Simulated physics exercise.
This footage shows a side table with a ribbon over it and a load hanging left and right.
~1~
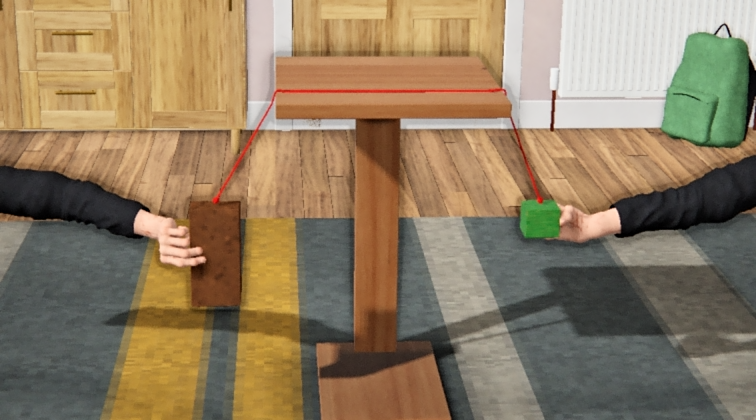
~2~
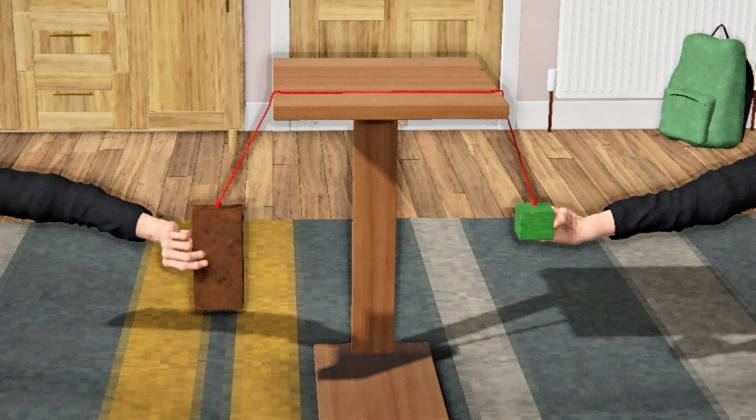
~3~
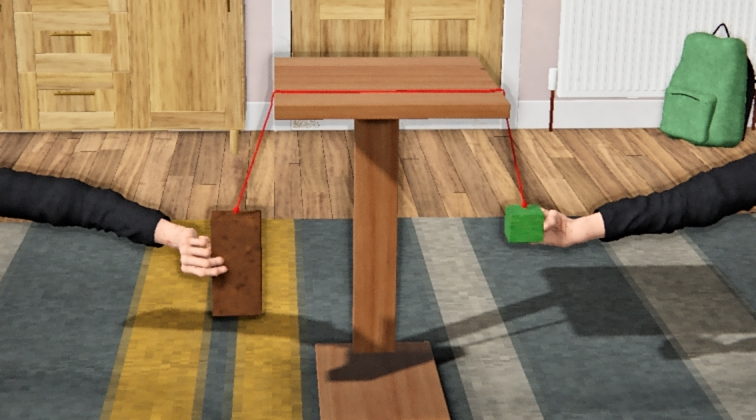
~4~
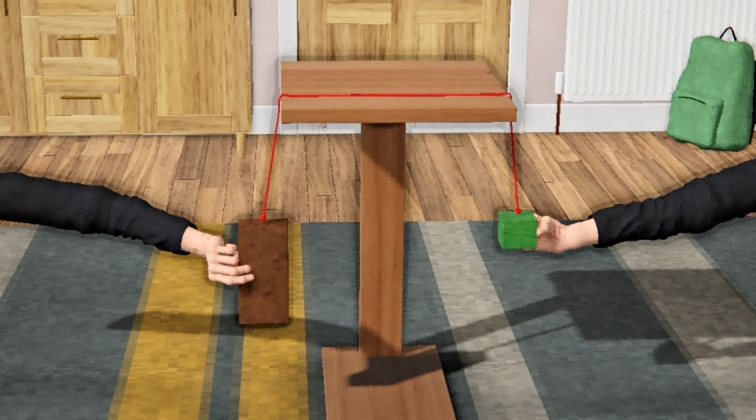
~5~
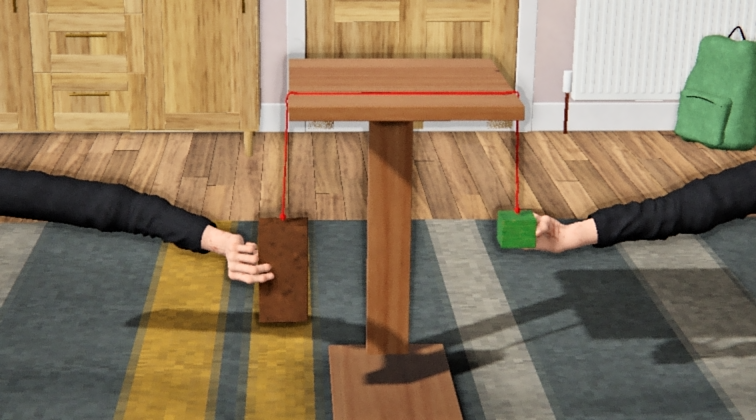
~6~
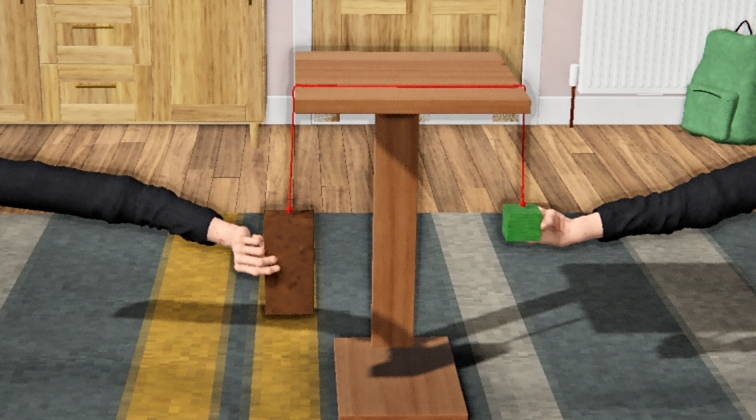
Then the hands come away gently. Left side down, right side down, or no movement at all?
Left side down.
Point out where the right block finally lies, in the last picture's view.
Its middle sits at (84, 358).
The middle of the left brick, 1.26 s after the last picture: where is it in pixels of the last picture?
Estimated pixel: Around (298, 368).
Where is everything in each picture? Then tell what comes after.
In the first frame, left brick (216, 254); right block (540, 219); ribbon over the top (391, 91).
In the second frame, left brick (218, 257); right block (534, 221).
In the third frame, left brick (237, 263); right block (524, 223).
In the fourth frame, left brick (264, 271); right block (517, 229).
In the fifth frame, left brick (283, 270); right block (517, 229).
In the sixth frame, left brick (289, 263); right block (522, 223); ribbon over the top (410, 87).
Then, 0.74 s after the last picture, left brick down on the floor near (297, 368); right block pulled up onto the top.
Then, 1.26 s after the last picture, left brick down on the floor near (298, 368); right block down on the floor near (162, 392).
At rest, left brick down on the floor near (298, 368); right block down on the floor near (84, 358). The ribbon drops leftwards.
